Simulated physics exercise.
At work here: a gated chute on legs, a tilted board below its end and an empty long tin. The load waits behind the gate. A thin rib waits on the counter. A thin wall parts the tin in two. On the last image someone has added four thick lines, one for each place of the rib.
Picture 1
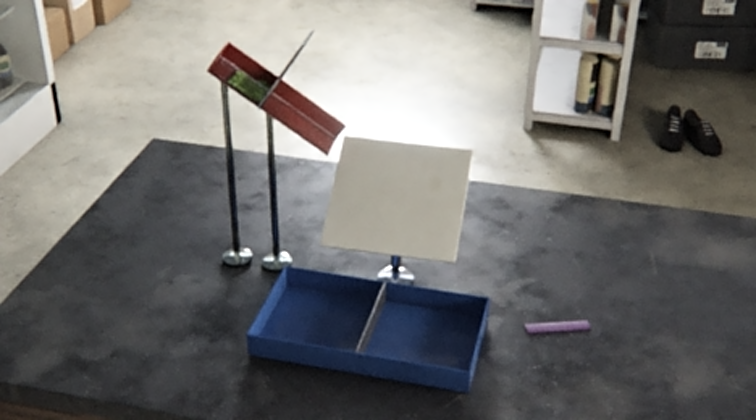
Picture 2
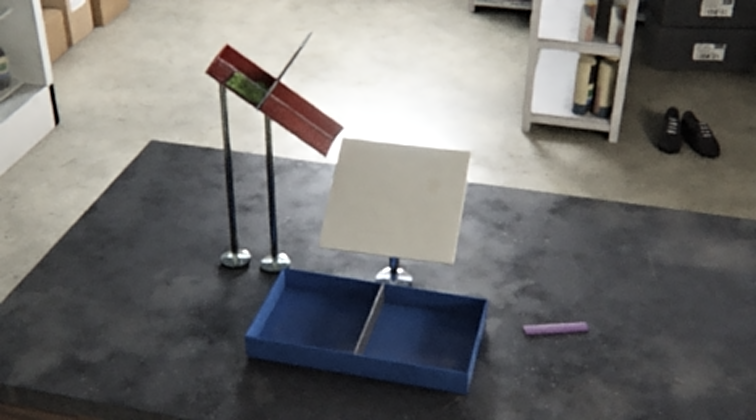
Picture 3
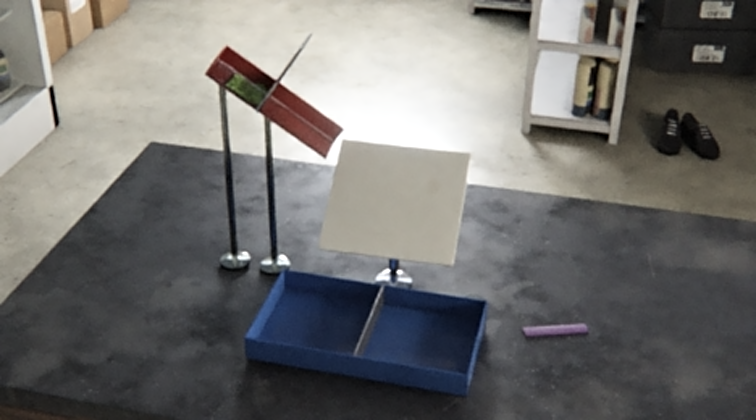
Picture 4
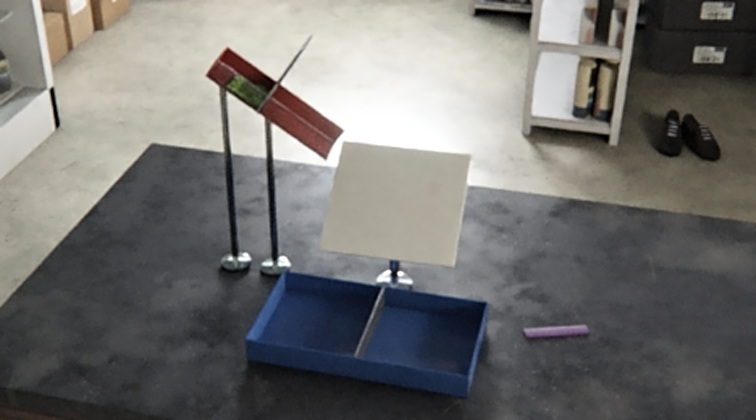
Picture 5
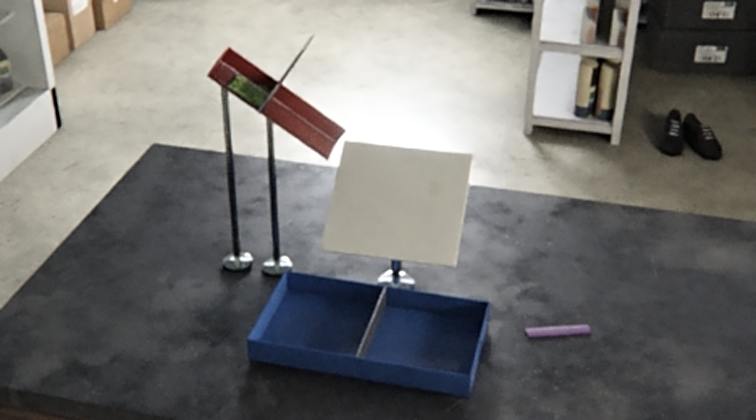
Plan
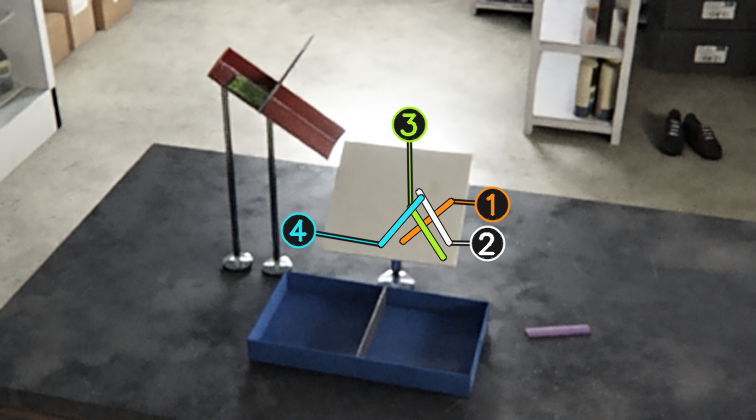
Nothing moves as a red chute holds green bits above a tilted board and blue tin.
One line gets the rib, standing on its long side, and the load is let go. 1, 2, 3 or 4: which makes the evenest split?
I would pick line 1.
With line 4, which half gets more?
The left half.
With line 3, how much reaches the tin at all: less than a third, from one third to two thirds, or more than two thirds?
It is more than two thirds.
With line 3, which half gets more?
Right.
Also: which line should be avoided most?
4 it is.
On the marked copy, line 1 from (451, 201) to (402, 241); line 2 from (419, 191) to (449, 242); line 3 from (410, 207) to (443, 257); line 4 from (421, 197) to (380, 244).
With 1, of what is caught, about half in the left half, about half in the right.
With 2, of what is caught, about a quarter in the left half, most in the right.
With 3, of what is caught, about a quarter in the left half, most in the right.
With 4, of what is caught, nearly all in the left half, a stray few in the right.
